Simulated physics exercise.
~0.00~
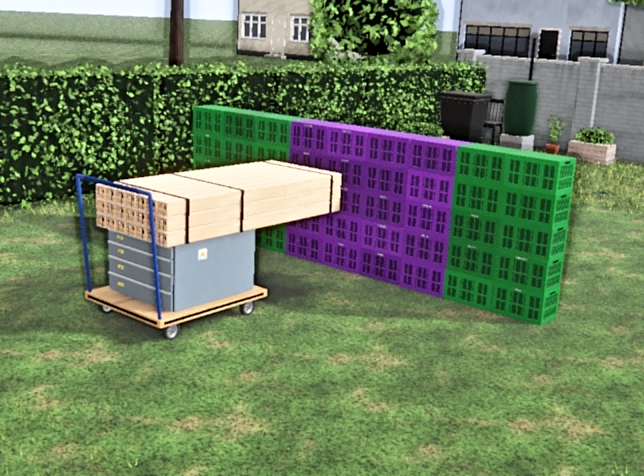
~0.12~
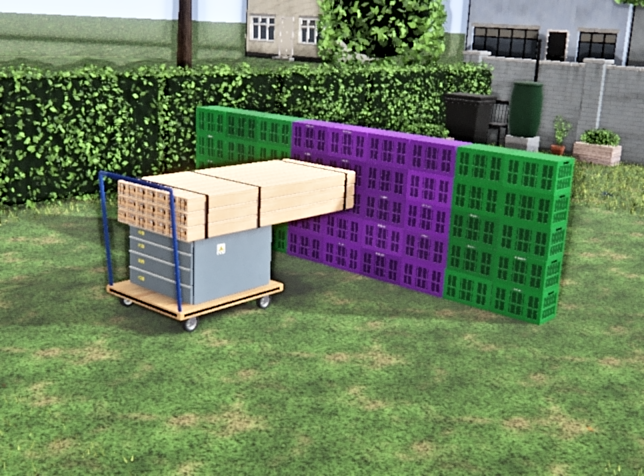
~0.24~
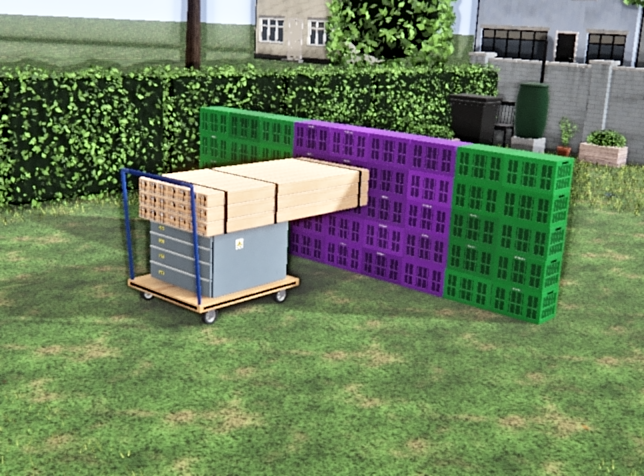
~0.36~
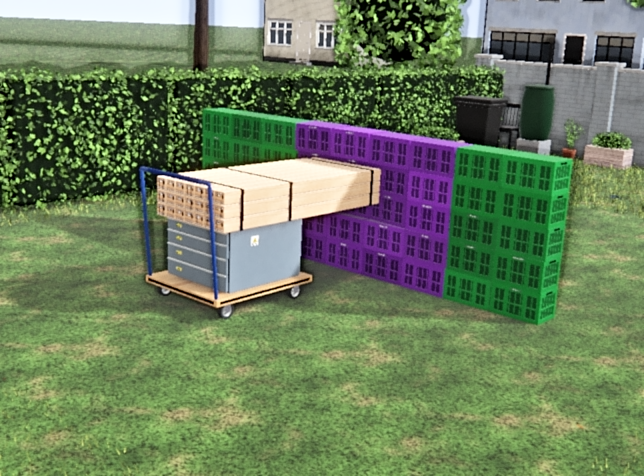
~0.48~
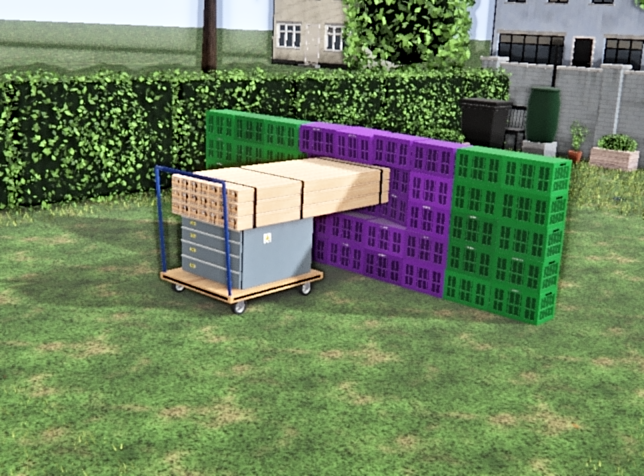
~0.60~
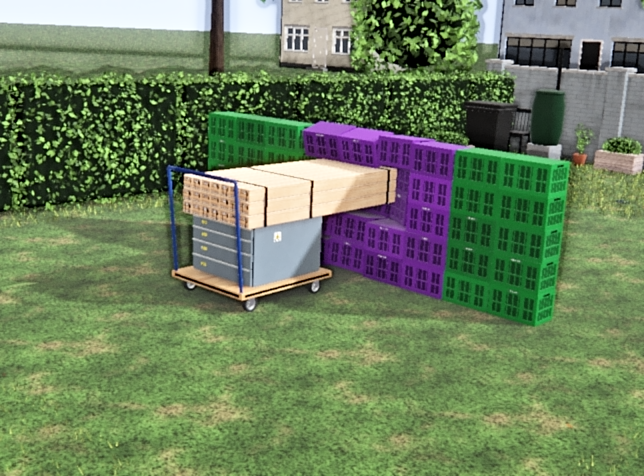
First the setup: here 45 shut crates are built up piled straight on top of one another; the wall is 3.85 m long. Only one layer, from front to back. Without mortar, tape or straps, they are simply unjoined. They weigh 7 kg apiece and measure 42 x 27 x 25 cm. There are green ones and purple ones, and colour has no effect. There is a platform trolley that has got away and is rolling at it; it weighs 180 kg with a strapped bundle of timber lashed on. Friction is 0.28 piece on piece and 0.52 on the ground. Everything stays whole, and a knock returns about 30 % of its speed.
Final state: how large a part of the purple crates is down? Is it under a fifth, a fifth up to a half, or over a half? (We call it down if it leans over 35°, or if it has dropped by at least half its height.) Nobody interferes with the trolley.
It is a fifth up to a half.
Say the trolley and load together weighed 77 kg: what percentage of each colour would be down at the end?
Green 0, purple 40 per cent.
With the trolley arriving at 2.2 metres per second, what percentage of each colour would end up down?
Share down, in per cent: Green 0, purple 40.
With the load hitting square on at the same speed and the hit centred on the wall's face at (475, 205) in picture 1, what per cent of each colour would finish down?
Result - green: 20 %; purple: 20 %.
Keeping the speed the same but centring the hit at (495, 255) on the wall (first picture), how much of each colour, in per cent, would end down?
Green 30%, purple 0%.
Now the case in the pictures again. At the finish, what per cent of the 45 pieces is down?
That comes to around 15 percent.
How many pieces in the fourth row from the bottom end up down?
3, all told.
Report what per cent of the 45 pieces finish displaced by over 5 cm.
That makes 35 percent.
After 0.70 s, load 38 cm past the wall's line, still rolling; 2 of the 20 purple crates down (2 of 45 in all colours); top purple crate unmoved.
After 0.88 s, load 53 cm past the wall's line, still rolling; 6 of the 20 purple crates down (6 of 45 in all colours); top purple crate unmoved.
After 1.20 s, load 77 cm past the wall's line, still rolling; 7 of the 20 purple crates down (7 of 45 in all colours); top purple crate unmoved.
After 1.56 s, load 97 cm past the wall's line, still rolling; 7 of the 20 purple crates down (7 of 45 in all colours); top purple crate unmoved.
At rest (2.4 s), load 1.01 m past the wall's line, stopped; 7 of the 20 purple crates down (7 of 45 in all colours); top purple crate unmoved; top green crate unmoved. That is 35 per cent. As the last picture would show them, middles, top purple crate near (441, 160), top green crate near (534, 176).
